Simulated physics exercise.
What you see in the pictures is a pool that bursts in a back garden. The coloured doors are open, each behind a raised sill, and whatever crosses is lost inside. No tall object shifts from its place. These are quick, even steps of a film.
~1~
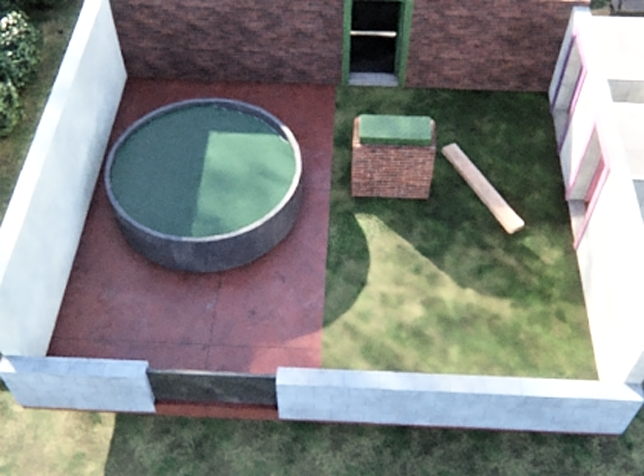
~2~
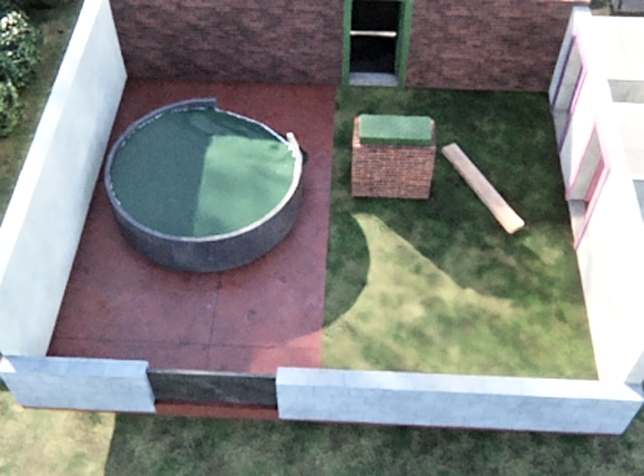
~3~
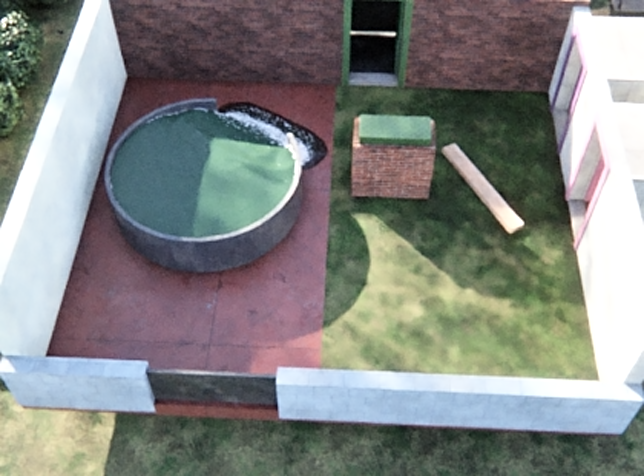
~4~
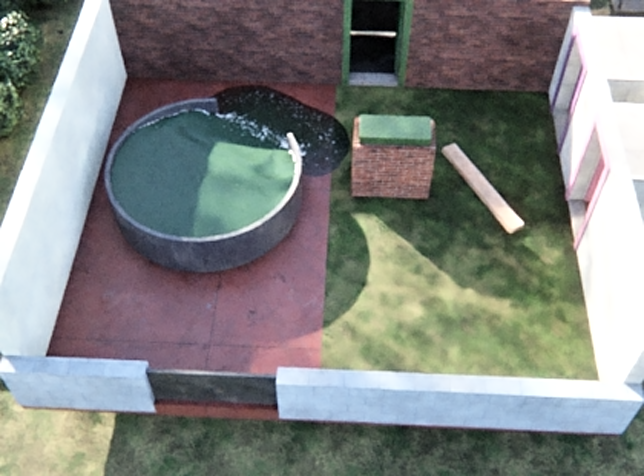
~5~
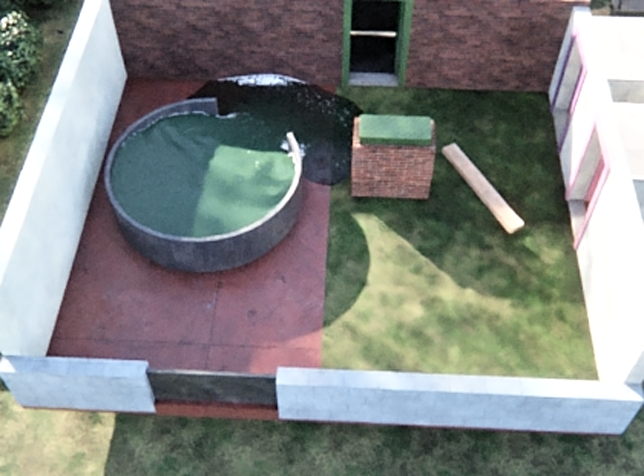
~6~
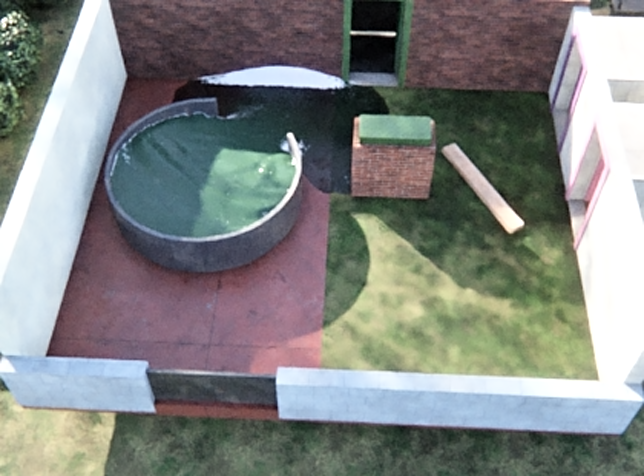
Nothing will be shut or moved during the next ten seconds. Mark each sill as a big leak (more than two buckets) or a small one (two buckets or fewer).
Purple door: Big; pink door: Big; green door: Big.
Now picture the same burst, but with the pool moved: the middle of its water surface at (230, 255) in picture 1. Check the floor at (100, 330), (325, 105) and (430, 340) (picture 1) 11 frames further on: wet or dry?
Spared, soaked, spared.
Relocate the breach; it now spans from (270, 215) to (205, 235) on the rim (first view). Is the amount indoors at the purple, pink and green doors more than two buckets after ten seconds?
One by one: Purple door ends up below; pink door ends up above; green door ends up below.
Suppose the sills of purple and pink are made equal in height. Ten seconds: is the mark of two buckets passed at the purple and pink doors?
One by one: The purple one overshoots; the pink one falls short.
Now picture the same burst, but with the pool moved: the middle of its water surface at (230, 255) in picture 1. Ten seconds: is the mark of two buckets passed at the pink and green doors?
Pink door: Above the limit; green door: Above the limit.
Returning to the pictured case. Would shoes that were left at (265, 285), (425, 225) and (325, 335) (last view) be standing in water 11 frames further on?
Point by point: Not yet wet, not yet wet, not yet wet.
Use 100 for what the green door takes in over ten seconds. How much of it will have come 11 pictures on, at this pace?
Something like 35 in a hundred.
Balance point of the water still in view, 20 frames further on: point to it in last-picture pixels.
I'd place it roughly at (282, 158).
A moment on, water covers 20 % of the floor; the purple door not reached, the pink door not reached, the green door under two buckets in.
Next, water covers 30 % of the floor; the purple door not reached, the pink door not reached, the green door over two buckets in.
Then, water covers 40 % of the floor; the purple door over two buckets in, the pink door wet at the sill, nothing in, the green door far over two buckets in.
Later, water covers 75 % of the floor; the purple door far over two buckets in, the pink door over two buckets in, the green door far over two buckets in.
In the end, water covers 95 % of the floor; the purple door far over two buckets in, the pink door far over two buckets in, the green door far over two buckets in.
